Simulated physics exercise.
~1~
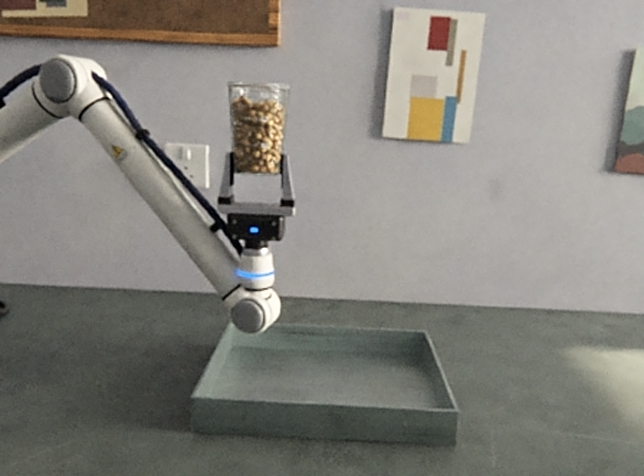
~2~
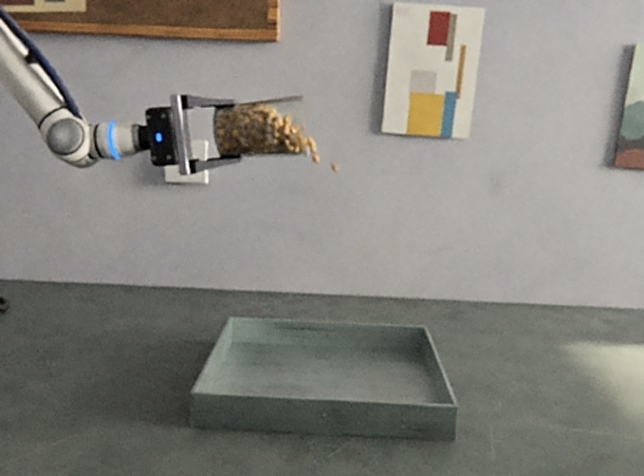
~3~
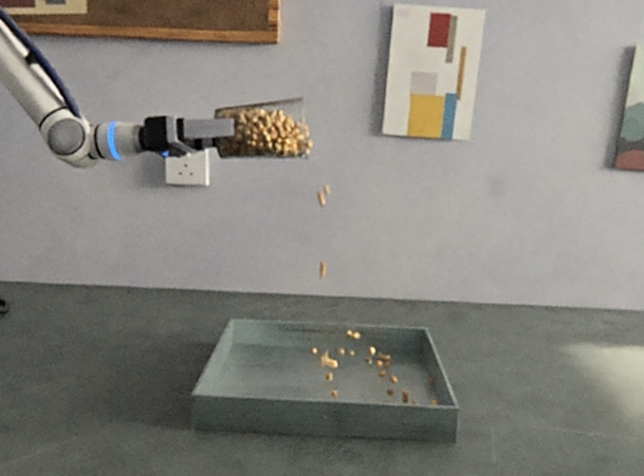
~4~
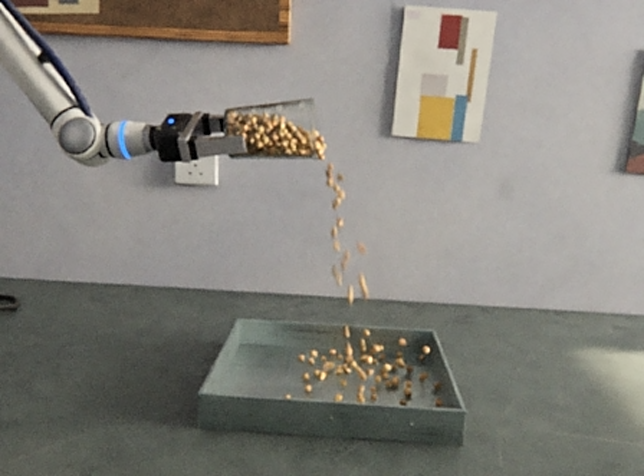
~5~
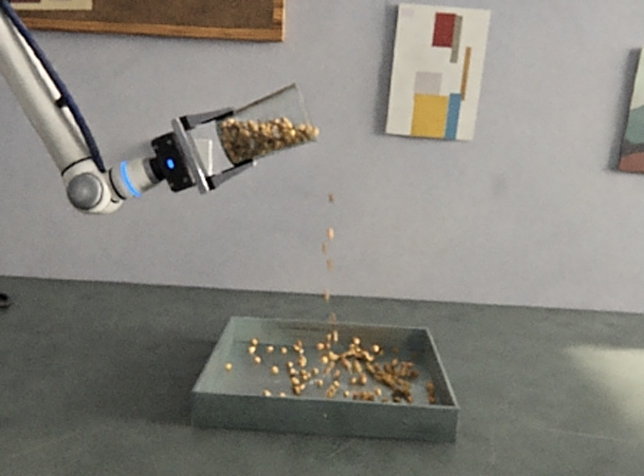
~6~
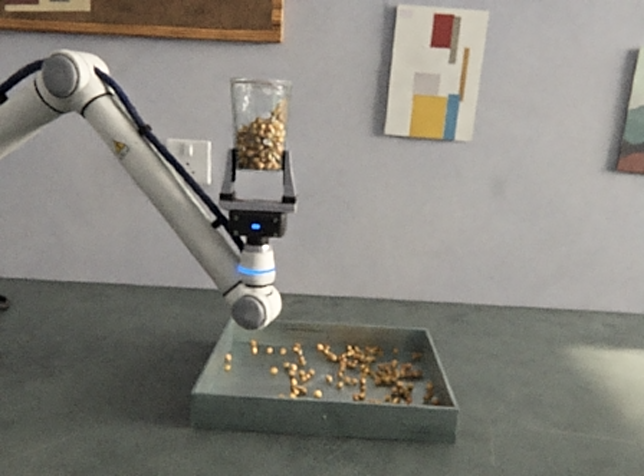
Above a gray-green tray, a robot arm tips a cup, spills some chickpeas, and rights it.
